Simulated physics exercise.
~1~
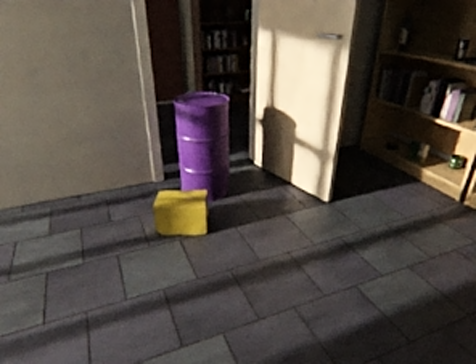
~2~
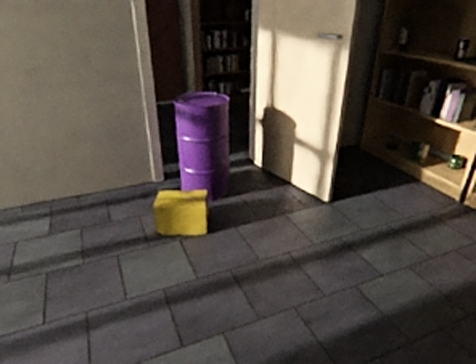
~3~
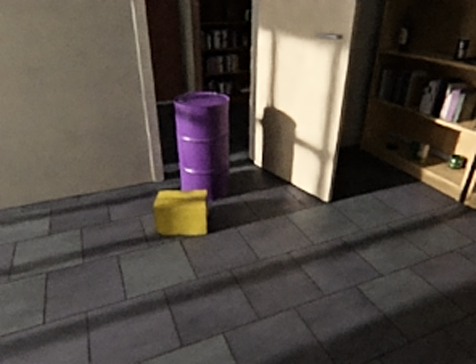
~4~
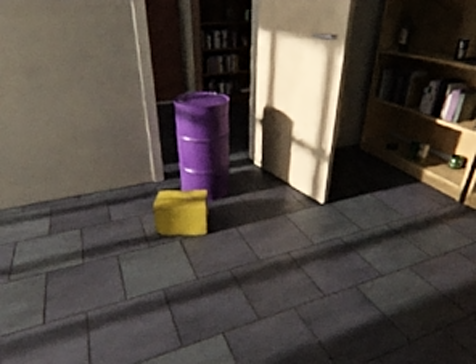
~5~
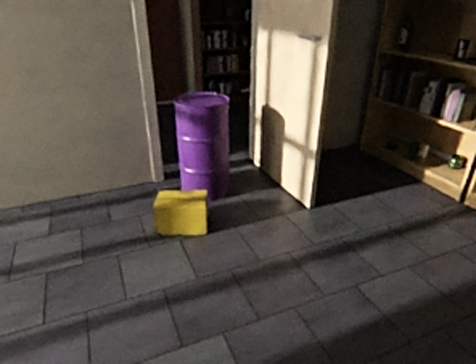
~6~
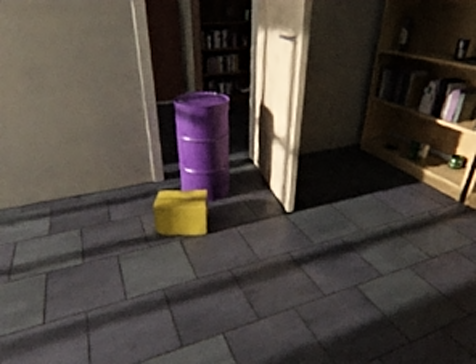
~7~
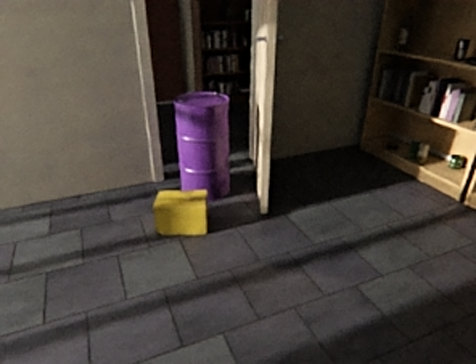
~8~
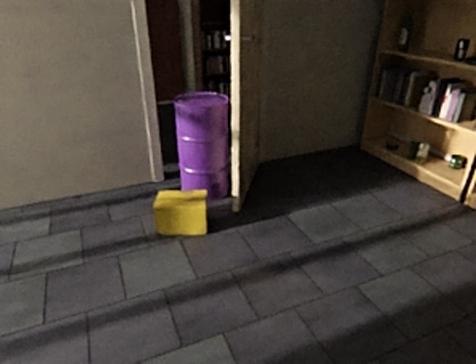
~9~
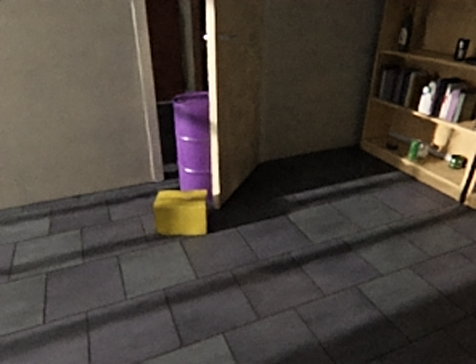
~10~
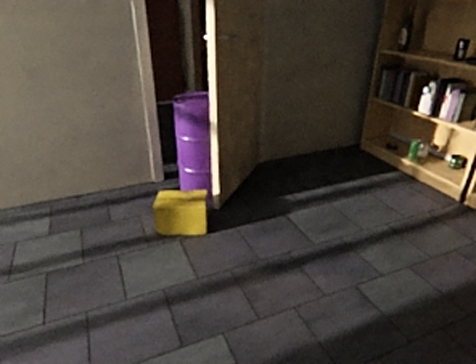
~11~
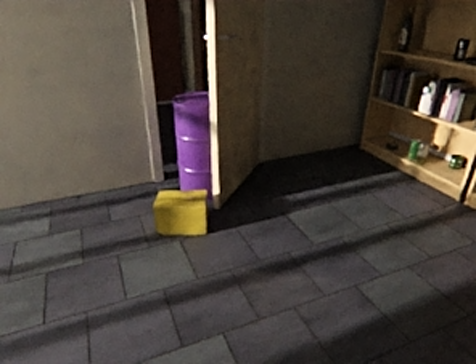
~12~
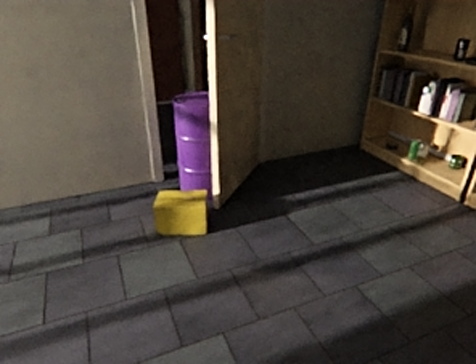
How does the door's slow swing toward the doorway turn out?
The door does not close. It is blocked partway and stays ajar, with the purple drum and yellow box still standing where they were.
